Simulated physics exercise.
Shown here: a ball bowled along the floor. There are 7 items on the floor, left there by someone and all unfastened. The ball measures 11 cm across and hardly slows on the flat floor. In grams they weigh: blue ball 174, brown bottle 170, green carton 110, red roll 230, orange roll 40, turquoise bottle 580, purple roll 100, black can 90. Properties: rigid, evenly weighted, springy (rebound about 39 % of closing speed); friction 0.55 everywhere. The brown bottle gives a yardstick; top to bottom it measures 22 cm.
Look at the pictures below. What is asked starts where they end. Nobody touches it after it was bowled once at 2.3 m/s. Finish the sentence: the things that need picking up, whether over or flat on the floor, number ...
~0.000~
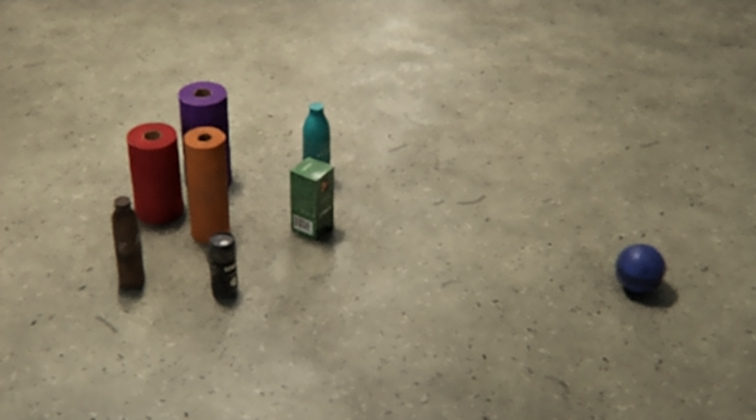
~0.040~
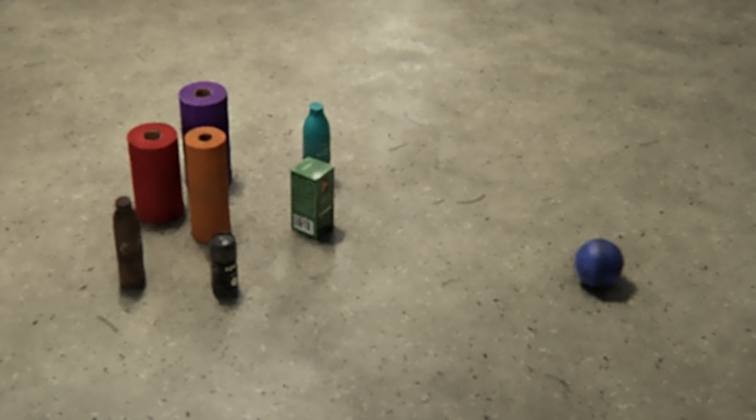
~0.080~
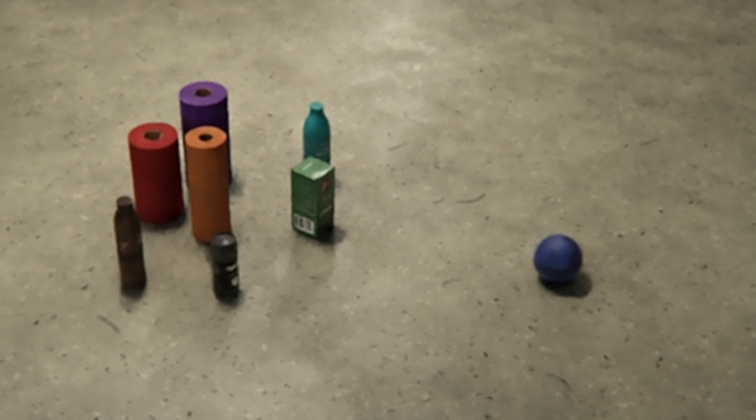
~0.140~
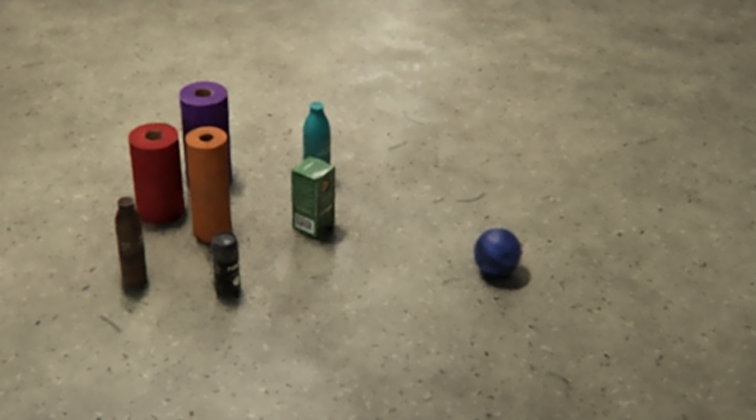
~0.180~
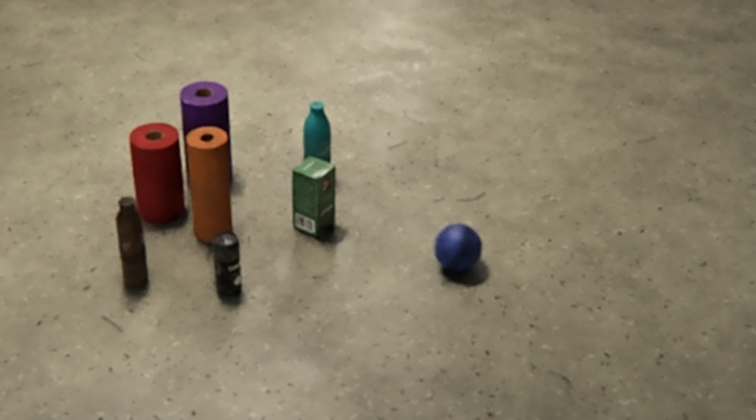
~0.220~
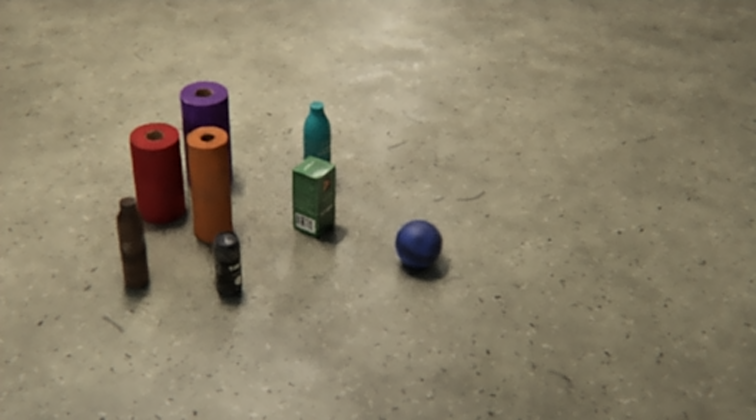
... just one.
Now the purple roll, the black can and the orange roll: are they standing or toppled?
In the last frame the purple roll remains up, the black can remains up and the orange roll does not stay up.
After 0.92 s, ball has run 186 cm; orange roll leaning 5°.
After 1.72 s, orange roll leaning 45°.
By the end (2.5 s), tipped over on the floor, orange roll; the other 6 in place, give or take 8 cm. Seen from the same camera at the end, brown bottle near (132, 242), green carton near (311, 195).
